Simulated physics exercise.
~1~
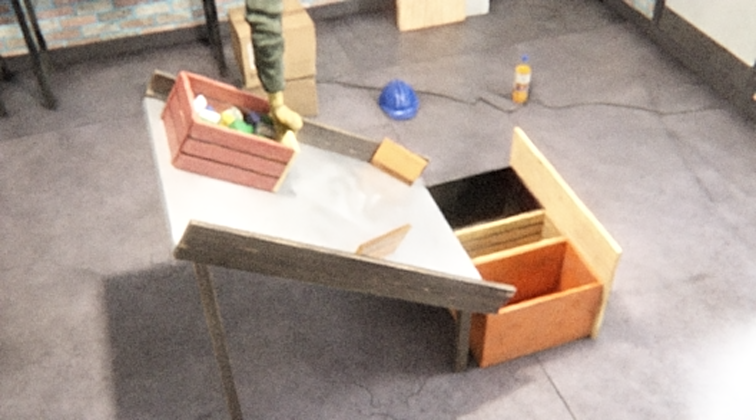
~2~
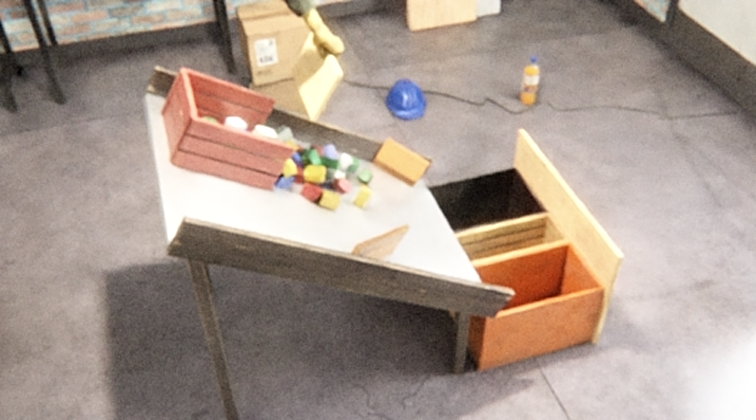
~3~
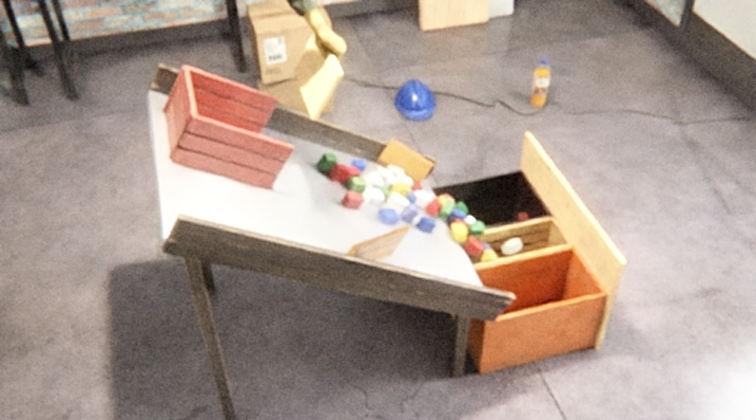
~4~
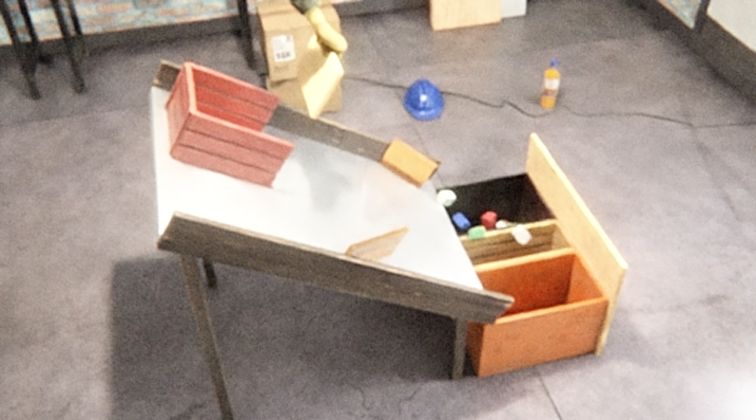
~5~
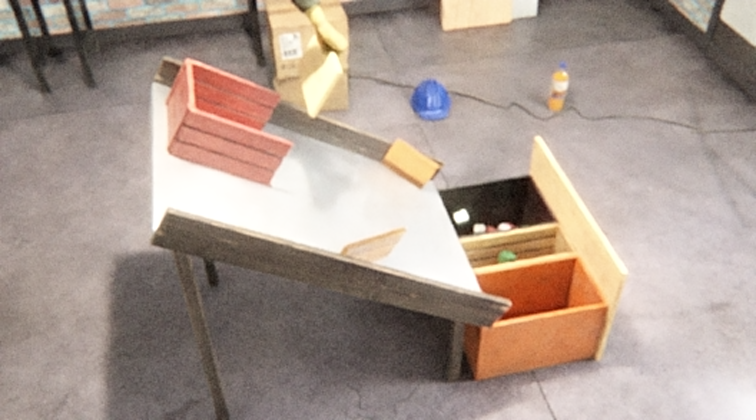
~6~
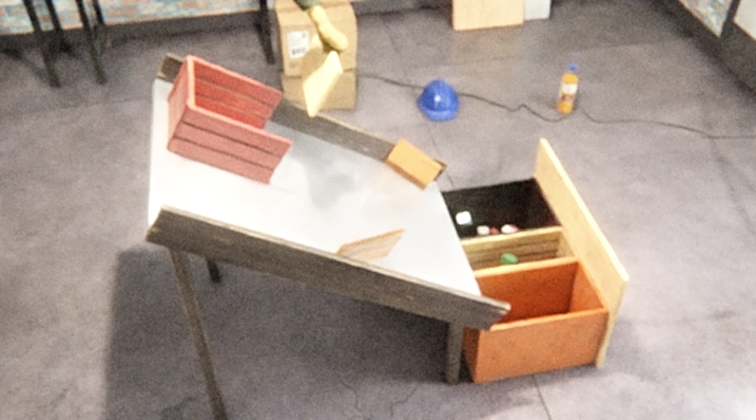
A gloved hand lifts the gate of a red pen on a sloping table, and a load of colourful toy bricks spills down the chute between two angled boards, dropping into the black and wooden bins, leaving the slope clear and the orange bin apparently empty.
